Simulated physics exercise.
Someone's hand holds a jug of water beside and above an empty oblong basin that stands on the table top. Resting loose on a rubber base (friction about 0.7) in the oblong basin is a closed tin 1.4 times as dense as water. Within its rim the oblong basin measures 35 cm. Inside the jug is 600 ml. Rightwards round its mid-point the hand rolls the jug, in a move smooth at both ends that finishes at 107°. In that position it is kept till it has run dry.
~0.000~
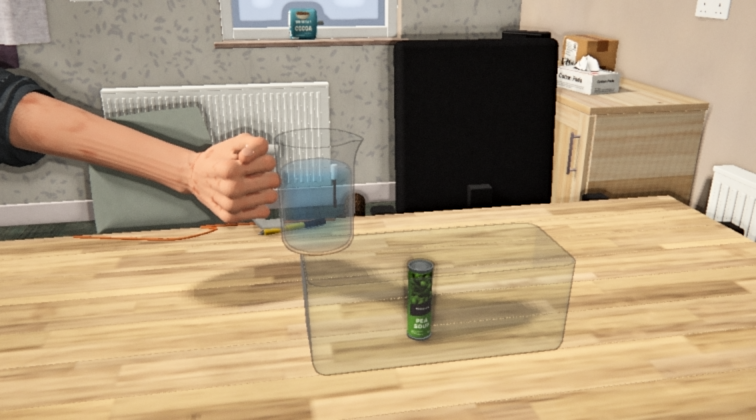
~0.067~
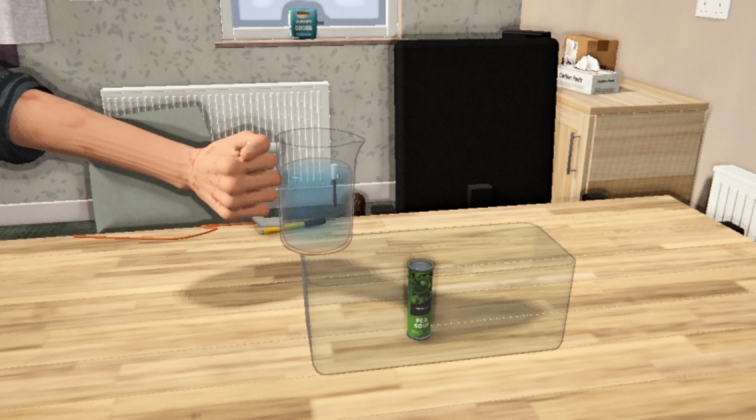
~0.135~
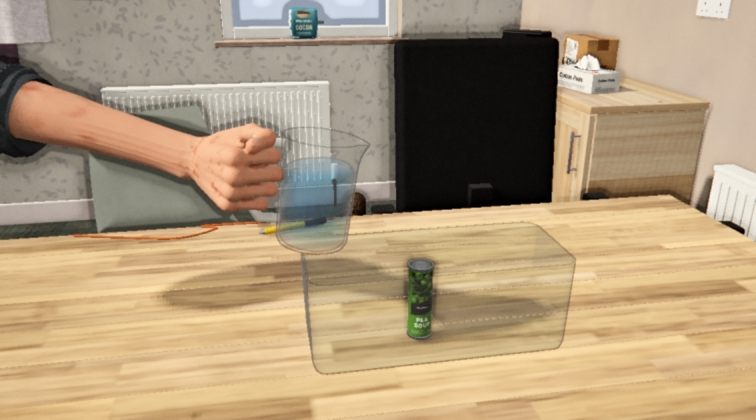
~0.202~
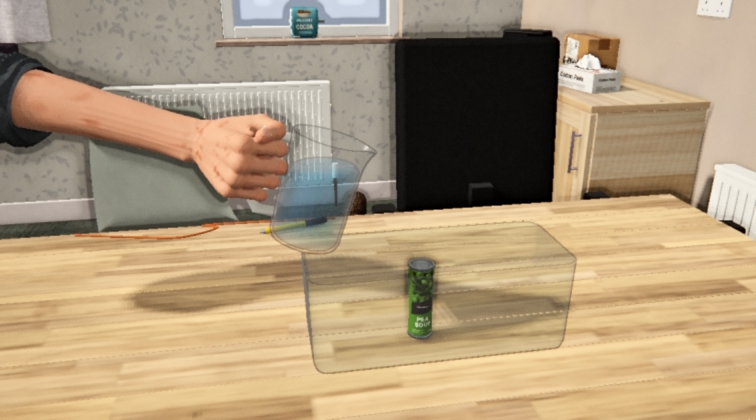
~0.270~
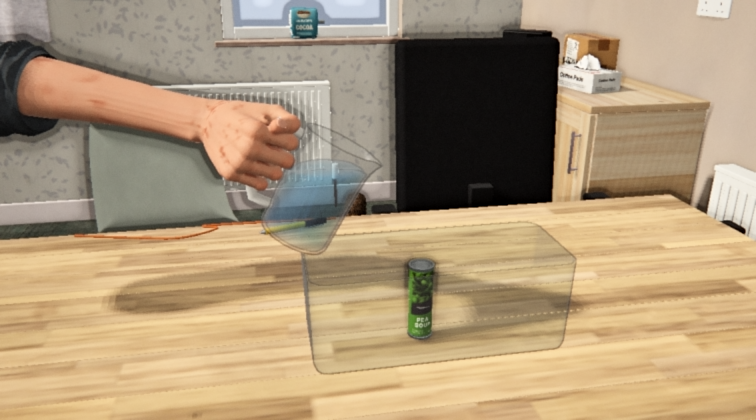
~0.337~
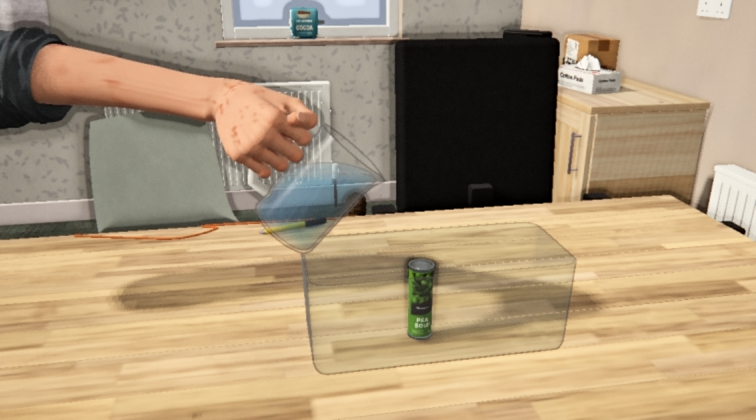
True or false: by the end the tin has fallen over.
True.
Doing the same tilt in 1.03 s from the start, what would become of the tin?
After the tilt, the tin has tipped over.
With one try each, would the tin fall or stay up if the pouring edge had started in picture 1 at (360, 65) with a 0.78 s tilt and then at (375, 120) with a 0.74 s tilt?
First it stays on its base; then it stays on its base.
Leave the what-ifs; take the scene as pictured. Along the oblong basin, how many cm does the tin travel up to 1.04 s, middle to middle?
Its middle sits about 7 cm from the start.
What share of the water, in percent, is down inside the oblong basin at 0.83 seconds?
Near 72 per cent of the total.
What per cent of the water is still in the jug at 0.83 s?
About 20 per cent.
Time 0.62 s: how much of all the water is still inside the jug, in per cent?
Fraction remaining: Approx. 68 per cent.
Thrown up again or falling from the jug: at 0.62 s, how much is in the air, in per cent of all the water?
I'd say close to 16 per cent.
After 0.62 s the tilt is 96° and 68 per cent is still to pour; the tin stands where it began.
After 0.83 s the tilt is 107° and 20 per cent is still to pour; the tin leans 7°.
After 1.04 s the tilt is 107° and 3 per cent is still to pour; the tin lies on its side.
After 1.28 s the tilt is 107° and 0 per cent is still to pour; the tin lies on its side.
In the end the tin lies on its side.
